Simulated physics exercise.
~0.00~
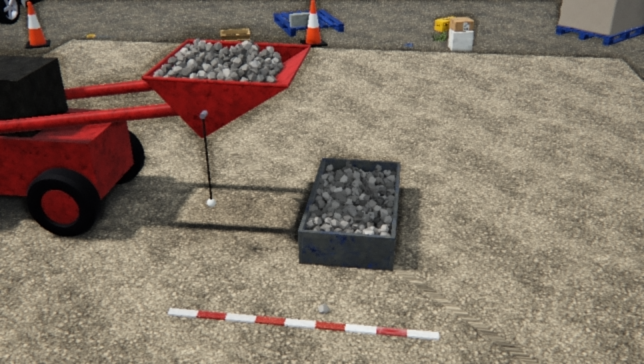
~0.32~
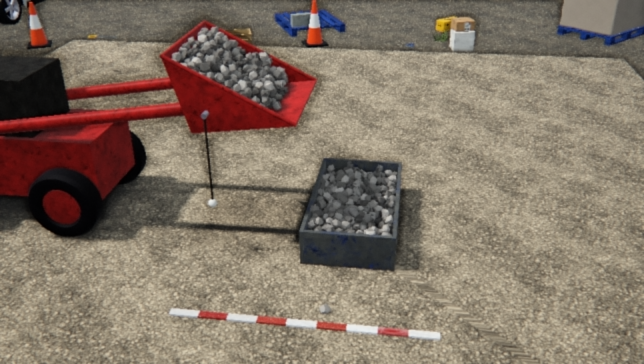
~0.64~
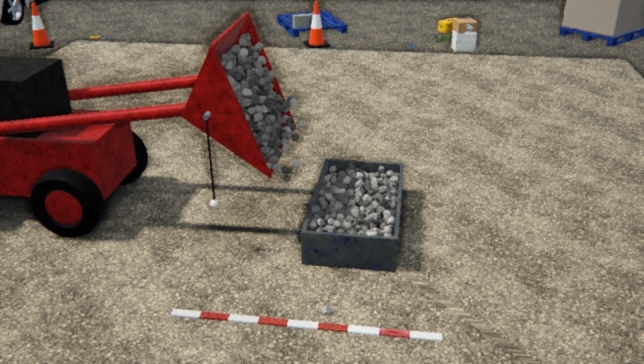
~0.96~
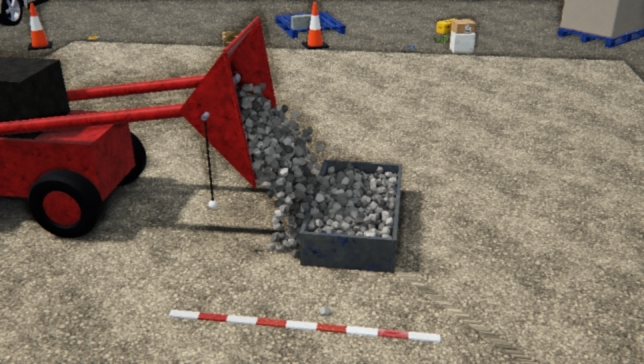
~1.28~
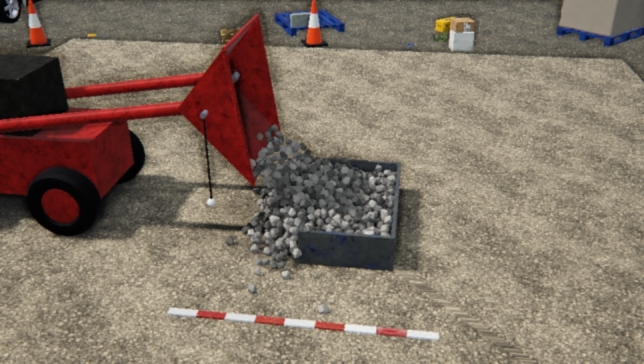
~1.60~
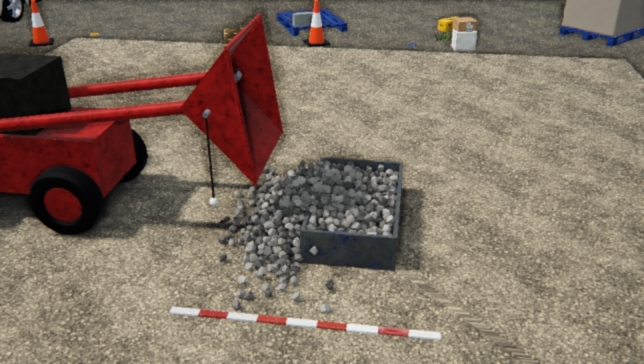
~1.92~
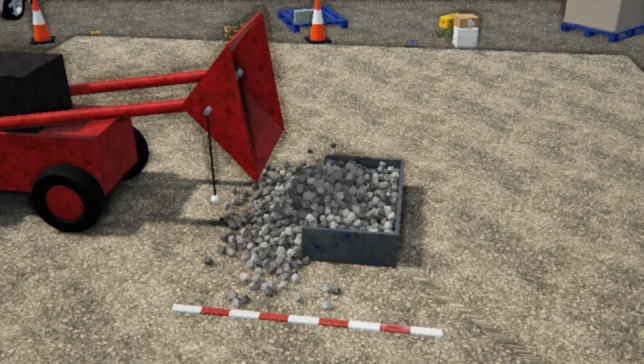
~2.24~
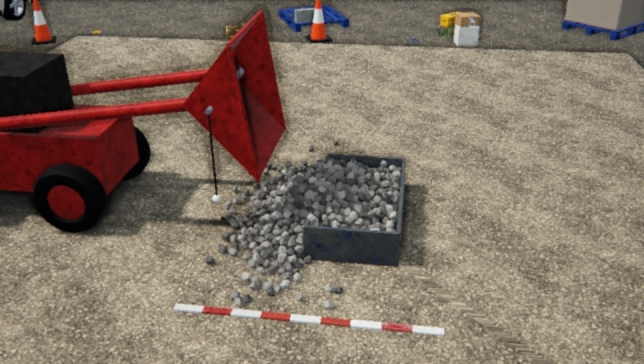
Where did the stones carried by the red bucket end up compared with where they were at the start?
At the start they were piled in the raised red bucket, and by the end they were lower down, mostly heaped on the ground against the left side of the dark bin, with some inside it.
